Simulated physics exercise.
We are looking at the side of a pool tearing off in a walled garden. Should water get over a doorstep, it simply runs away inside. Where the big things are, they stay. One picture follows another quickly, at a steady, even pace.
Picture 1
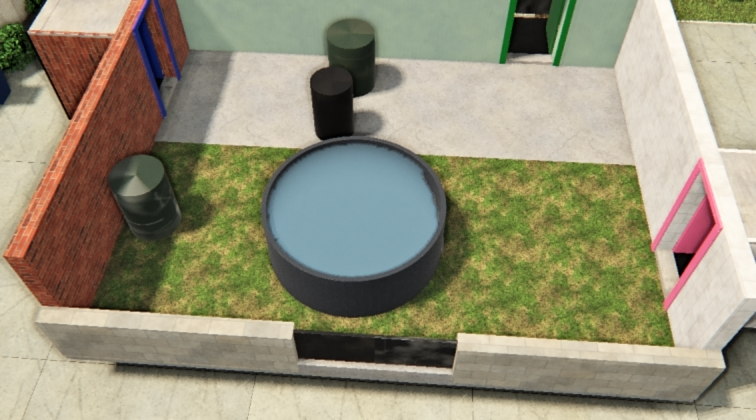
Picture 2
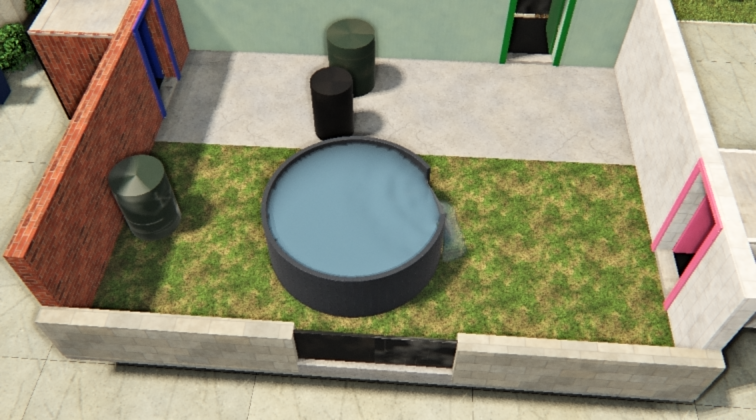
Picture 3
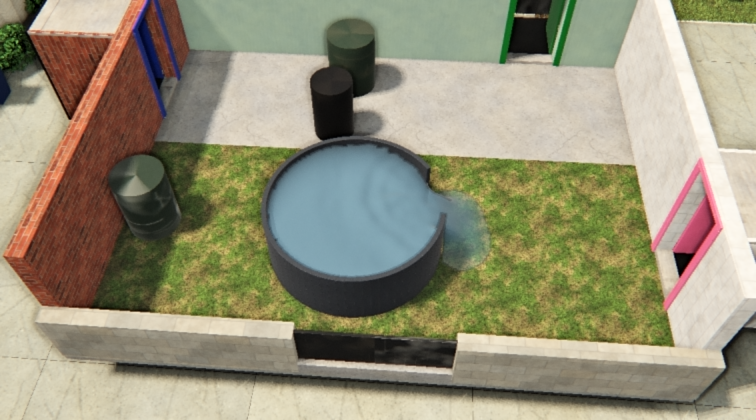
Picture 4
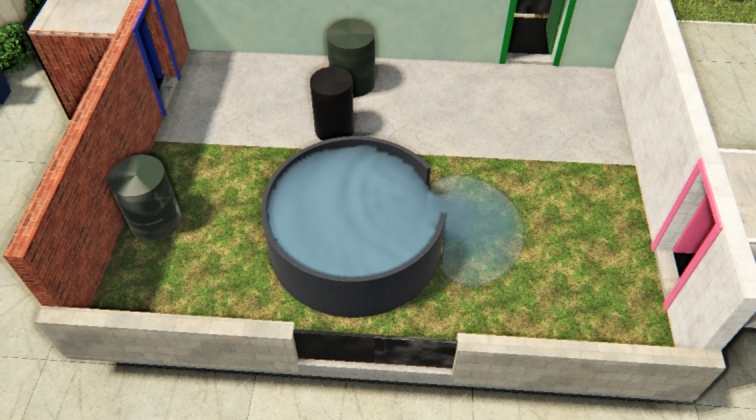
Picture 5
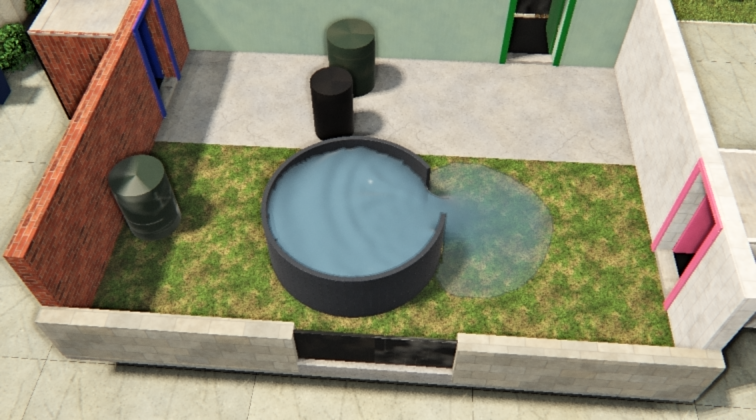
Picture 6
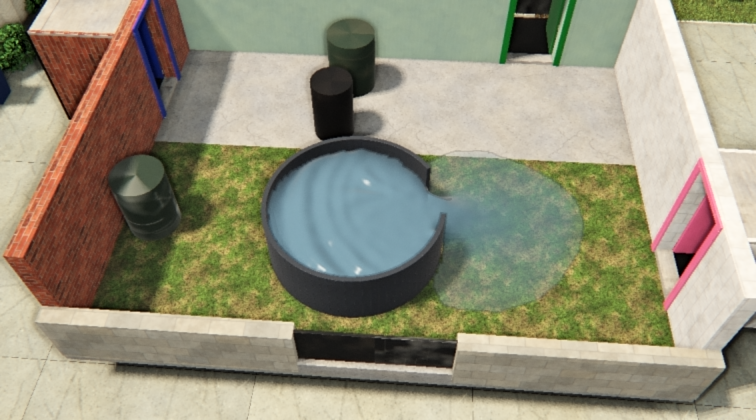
A walled garden with patchy grass and a paved strip is seen from high above by a still camera. A round dark pool of blue water sits mid-lawn, with green and black barrels behind it, another green barrel at left by the brick wall, and blue, green and pink doorways around. The pool's right side tears open, and water pours out, fanning rightward across the grass while ripples cross the pool.
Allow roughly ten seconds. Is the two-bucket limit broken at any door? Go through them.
Going through them: The green door breaks it, the pink door breaks it, the blue door keeps to it.
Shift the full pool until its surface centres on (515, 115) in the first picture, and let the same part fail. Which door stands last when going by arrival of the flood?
It's the blue-painted one.
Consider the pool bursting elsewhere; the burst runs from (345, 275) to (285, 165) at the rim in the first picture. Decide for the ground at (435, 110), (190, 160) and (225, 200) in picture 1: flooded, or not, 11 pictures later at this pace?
Untouched, soaked, soaked.
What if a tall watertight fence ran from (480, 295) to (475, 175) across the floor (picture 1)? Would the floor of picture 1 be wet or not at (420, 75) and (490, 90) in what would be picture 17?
Result by location - first soaked, second soaked.
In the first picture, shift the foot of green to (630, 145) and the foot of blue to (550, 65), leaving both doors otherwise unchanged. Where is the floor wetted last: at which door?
It's the door marked blue.
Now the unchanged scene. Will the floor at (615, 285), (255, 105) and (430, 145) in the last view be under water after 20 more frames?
First spot inundated, second not wet, third inundated.
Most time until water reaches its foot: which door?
I'd go with the door marked blue.
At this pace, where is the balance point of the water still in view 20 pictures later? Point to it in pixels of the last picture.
Estimate: (461, 217).
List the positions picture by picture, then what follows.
Still water in the round tank at (354, 206), in the first picture.
Water pours out at (436, 218) and has run to (456, 256), in the second picture.
The front is at (483, 254), out from the gap at (436, 219), in the third picture.
The front is at (508, 200), out from the gap at (436, 220), in the fourth picture.
Water pours out at (436, 219) and has run to (547, 214), in the fifth picture.
Water pours out at (436, 219) and has run to (571, 201), in the sixth picture.
A moment on, water covers 30 % of the floor; the green door not reached, the pink door not reached, the blue door not reached.
Next, water covers 45 % of the floor; the green door not reached, the pink door over two buckets in, the blue door not reached.
Then, water covers 50 % of the floor; the green door under two buckets in, the pink door far over two buckets in, the blue door not reached.
Later, water covers 60 % of the floor; the green door far over two buckets in, the pink door far over two buckets in, the blue door not reached.
In the end, water covers 90 % of the floor; the green door far over two buckets in, the pink door far over two buckets in, the blue door wet at the sill, nothing in.
